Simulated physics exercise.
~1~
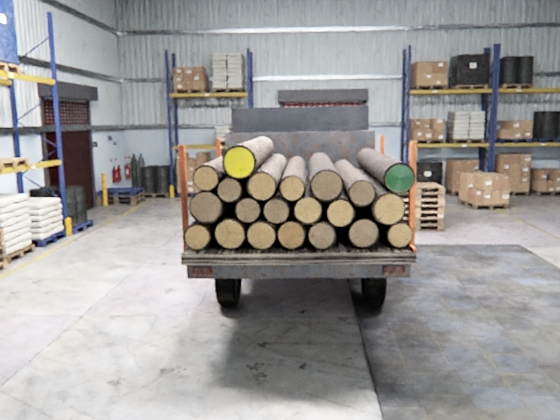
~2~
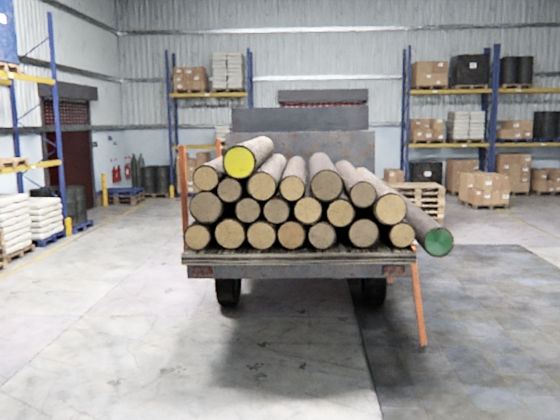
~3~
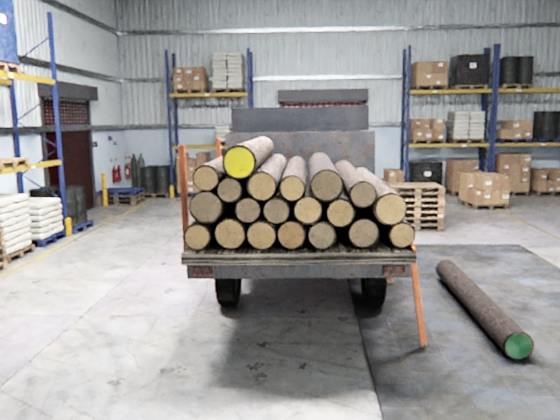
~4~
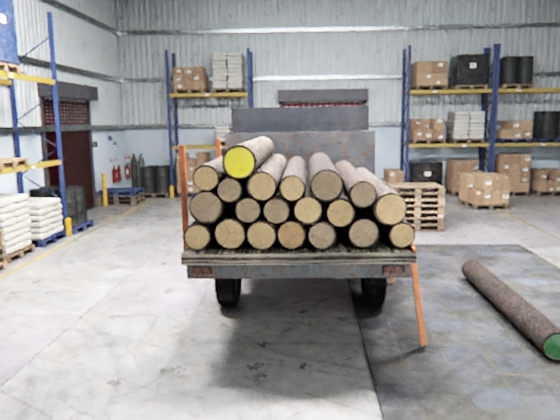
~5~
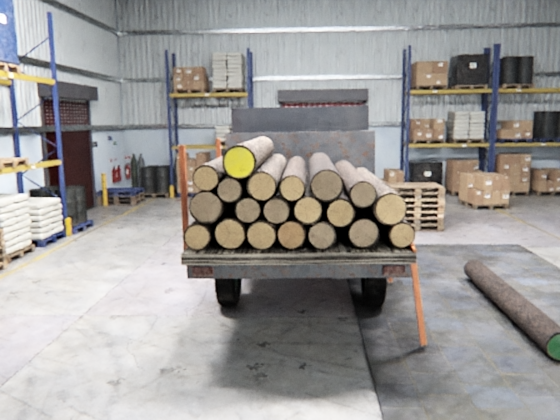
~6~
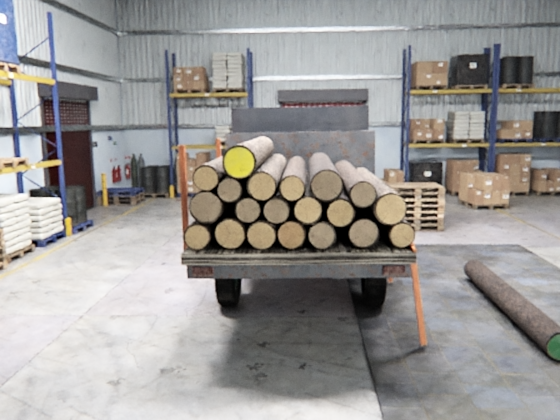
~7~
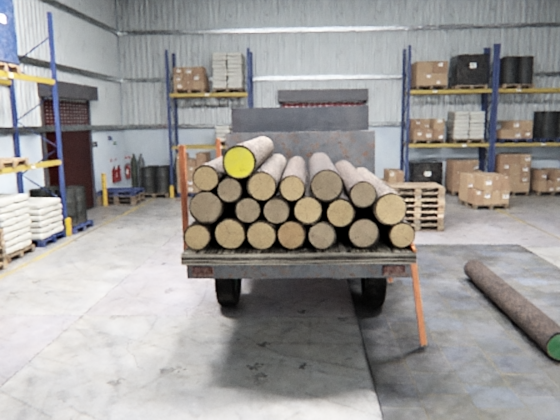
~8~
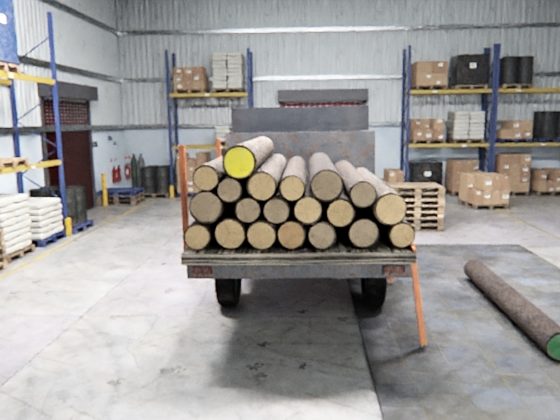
In a warehouse, a flatbed stacked with logs was seen from behind when its right post swung down and the green-ended log dropped off that side, rolled a little to the right and stopped on the floor, while the yellow-ended one stayed on top.
